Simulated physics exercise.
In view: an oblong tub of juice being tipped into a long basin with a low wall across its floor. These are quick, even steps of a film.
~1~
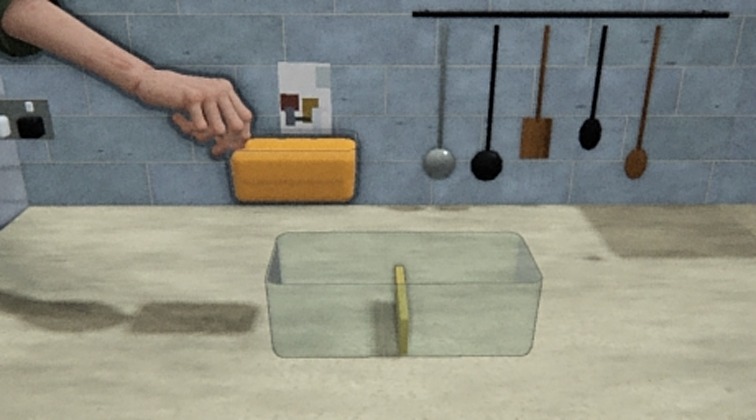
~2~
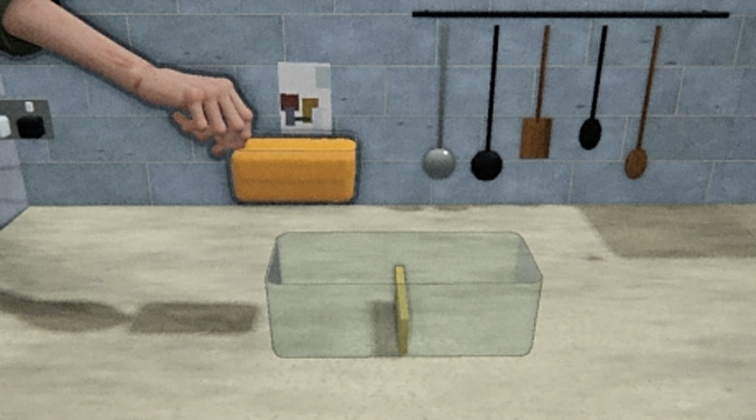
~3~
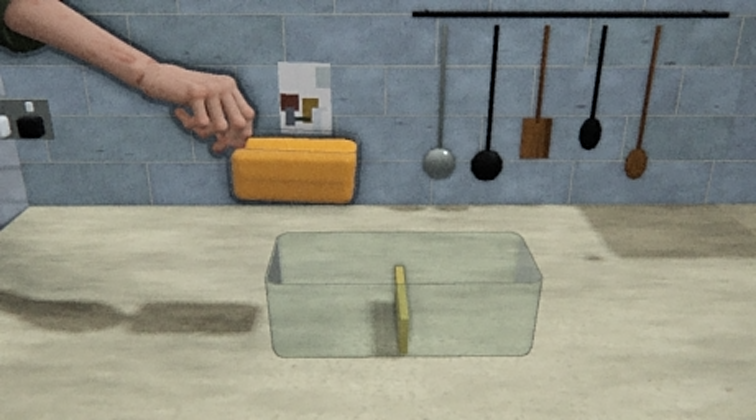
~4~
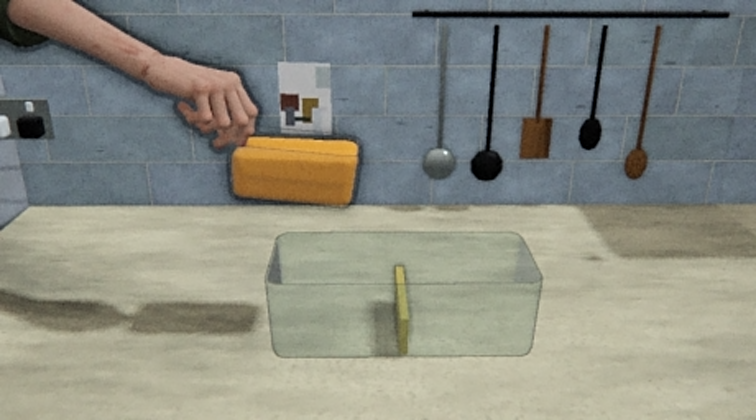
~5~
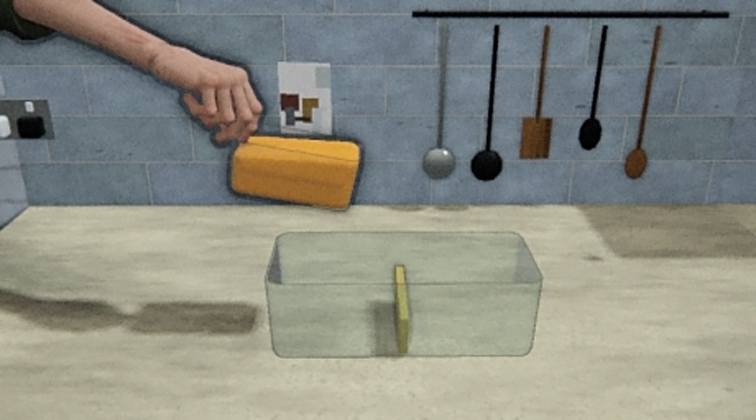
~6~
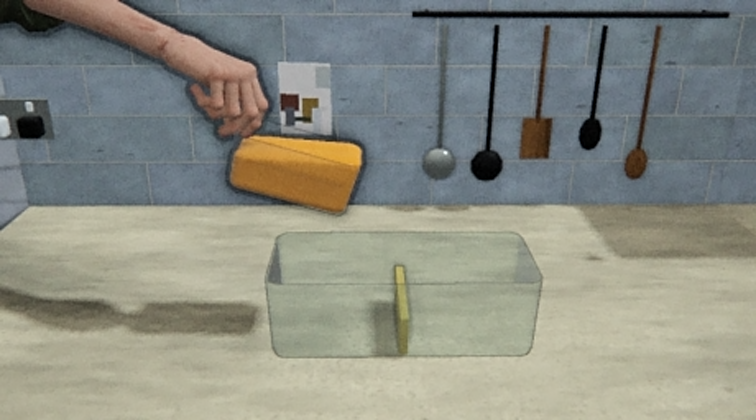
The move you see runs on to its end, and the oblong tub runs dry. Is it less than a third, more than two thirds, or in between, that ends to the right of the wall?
In the end from a third to two thirds is right of the wall.
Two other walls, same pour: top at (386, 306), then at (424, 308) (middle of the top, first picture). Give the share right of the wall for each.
Roughly 70 per cent, and 25 per cent.
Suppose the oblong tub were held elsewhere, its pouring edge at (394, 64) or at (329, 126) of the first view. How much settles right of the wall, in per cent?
About 75 and 10 per cent.
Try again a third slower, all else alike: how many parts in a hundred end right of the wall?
Some 60 per cent.
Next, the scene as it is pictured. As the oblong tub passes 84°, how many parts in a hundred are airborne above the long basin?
About 40 per cent.
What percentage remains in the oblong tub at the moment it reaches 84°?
Roughly 25 in a hundred.
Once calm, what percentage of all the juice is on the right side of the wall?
It comes to 50 per cent or so.
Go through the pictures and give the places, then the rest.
In the first frame, it leans 0°; its right rim is at (357, 141); the juice meets the walls at (235, 147) and (355, 147); the long basin's rim runs from (272, 258) to (531, 257); the wall's top is at (402, 292).
In the second frame, it leans 1°; its right rim is at (357, 142); the juice meets the walls at (236, 147) and (356, 148).
In the third frame, it leans 3°; its right rim is at (358, 144); the juice meets the walls at (236, 147) and (357, 149).
In the fourth frame, it leans 6°; its right rim is at (359, 148); the juice meets the walls at (237, 146) and (358, 150).
In the fifth frame, it leans 11°; its right rim is at (361, 153); the juice meets the walls at (238, 145) and (359, 151).
In the sixth frame, it leans 16°; its right rim is at (362, 159); the juice meets the walls at (239, 146) and (362, 154); 1 per cent is over the edge.
A moment on, the oblong tub is tipped on its side and 26 per cent is still to pour, 6 is left of the wall and 27 right of it.
Next, the oblong tub is tipped right over and 2 per cent is still to pour, 45 is left of the wall and 50 right of it.
Then the oblong tub is tipped right over and 0 per cent is still to pour, 48 is left of the wall and 51 right of it.
Later the oblong tub is tipped right over and 0 per cent is still to pour, 48 is left of the wall and 51 right of it.
Finally, 48 per cent lies left of the wall, 51 right of it and 1 outside.
